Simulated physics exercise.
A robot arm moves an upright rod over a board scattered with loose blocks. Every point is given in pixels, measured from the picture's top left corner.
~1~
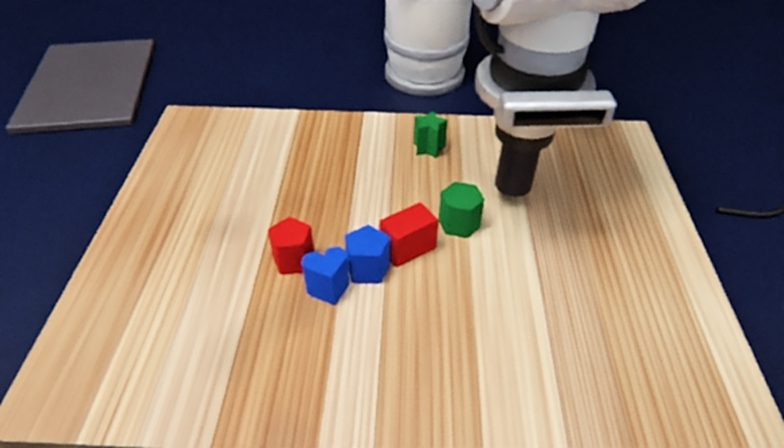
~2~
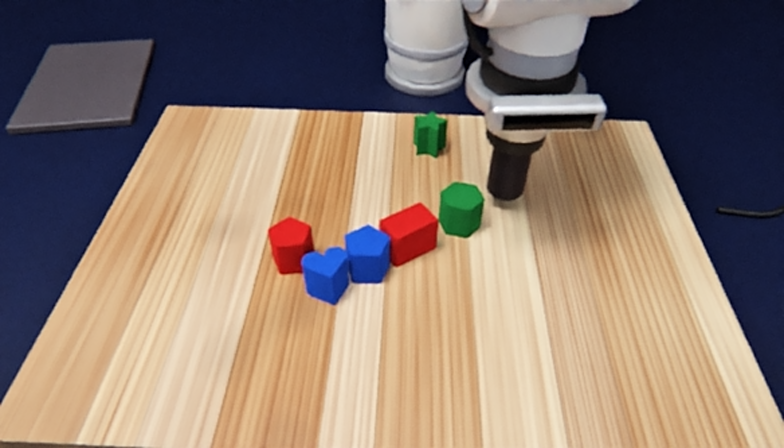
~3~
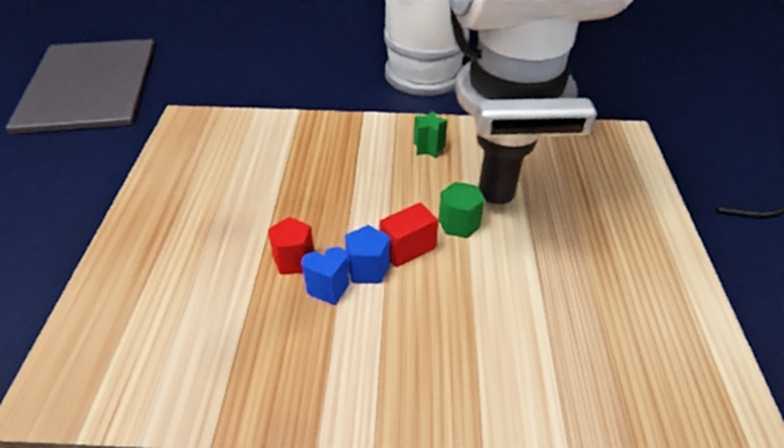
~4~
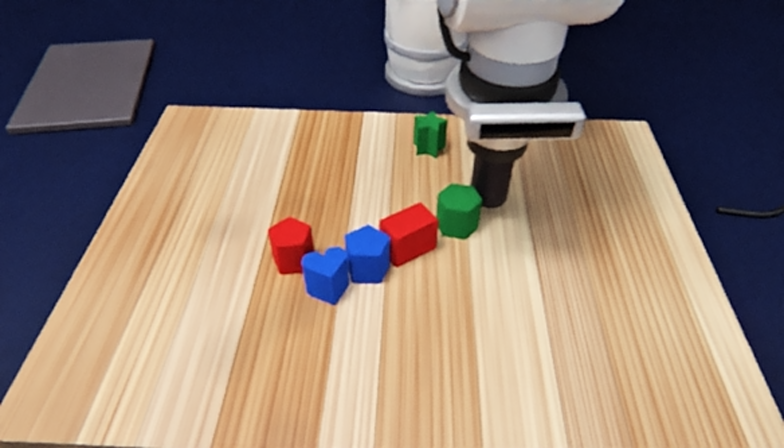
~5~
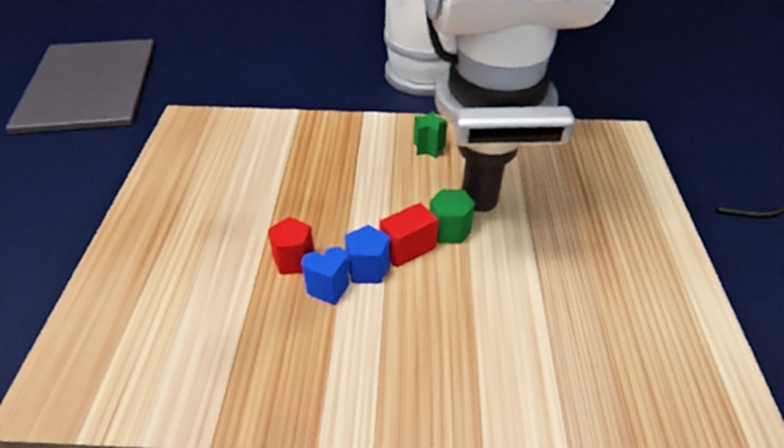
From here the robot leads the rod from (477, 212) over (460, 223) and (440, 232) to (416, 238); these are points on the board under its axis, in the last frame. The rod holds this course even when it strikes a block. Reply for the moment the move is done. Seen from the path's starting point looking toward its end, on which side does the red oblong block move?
Answer: Left.
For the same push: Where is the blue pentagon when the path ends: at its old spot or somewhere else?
That block gets shifted.
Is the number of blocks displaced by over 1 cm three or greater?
That would be a yes.
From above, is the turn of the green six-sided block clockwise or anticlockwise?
My answer: Anticlockwise.
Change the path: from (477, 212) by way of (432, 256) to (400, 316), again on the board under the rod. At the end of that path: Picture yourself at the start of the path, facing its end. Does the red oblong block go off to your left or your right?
Slides right.
The first path, step by step. Halfway along, rod (452, 216); blue heart block (299, 269); blue pentagon (344, 254), turned 20° clockwise; red oblong block (386, 237); green six-sided block (426, 219), turned 10° anticlockwise.
At the end, rod (417, 225); blue heart block (269, 283), turned 45° clockwise; blue pentagon (315, 278); red oblong block (355, 254); green six-sided block (391, 231), turned 20° anticlockwise.
